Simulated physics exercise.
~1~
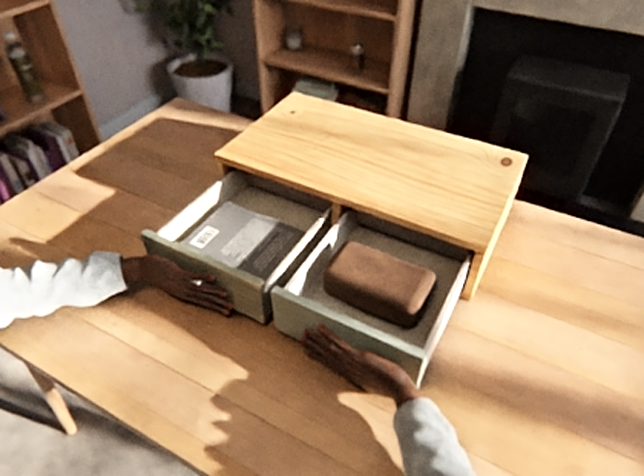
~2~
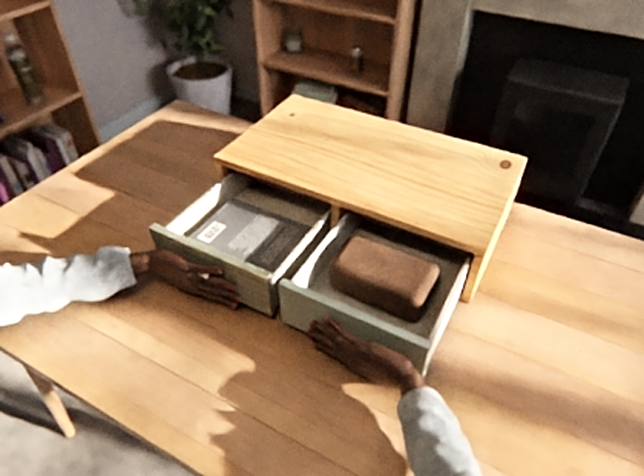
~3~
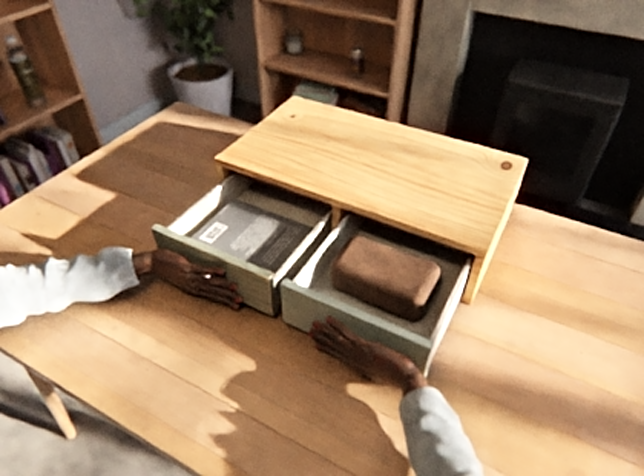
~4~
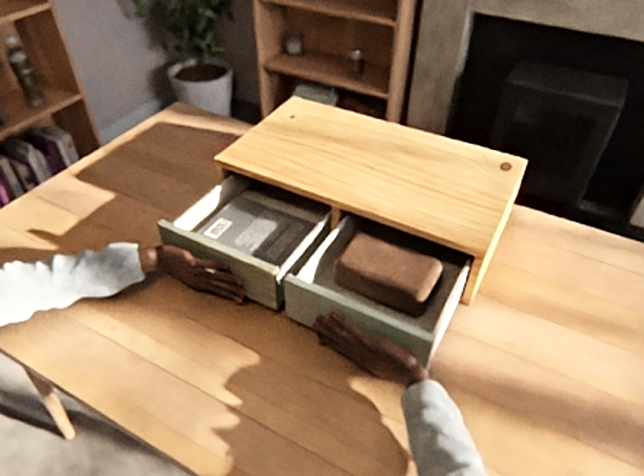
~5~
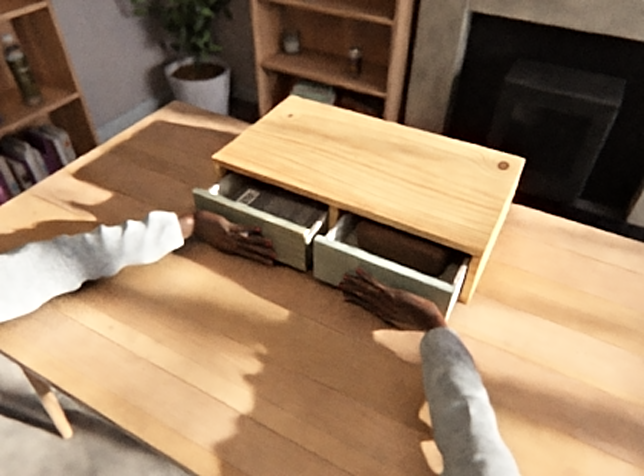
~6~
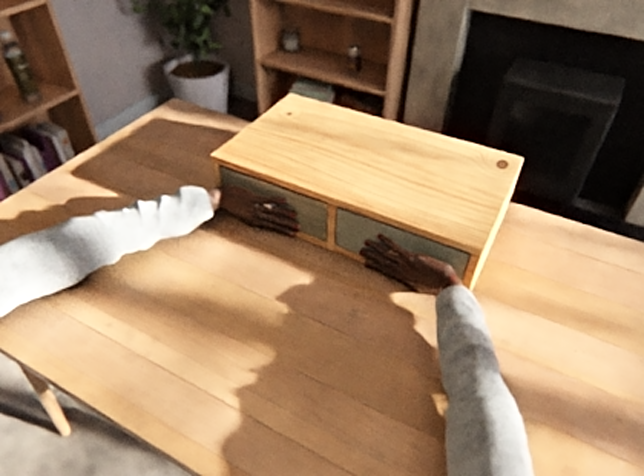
On a sunlit wooden table, two hands pushed in the open drawers of a small chest, the left holding a grey book and the right a brown loaf-shaped object, slowly at first, then further, until both drawers were fully closed.
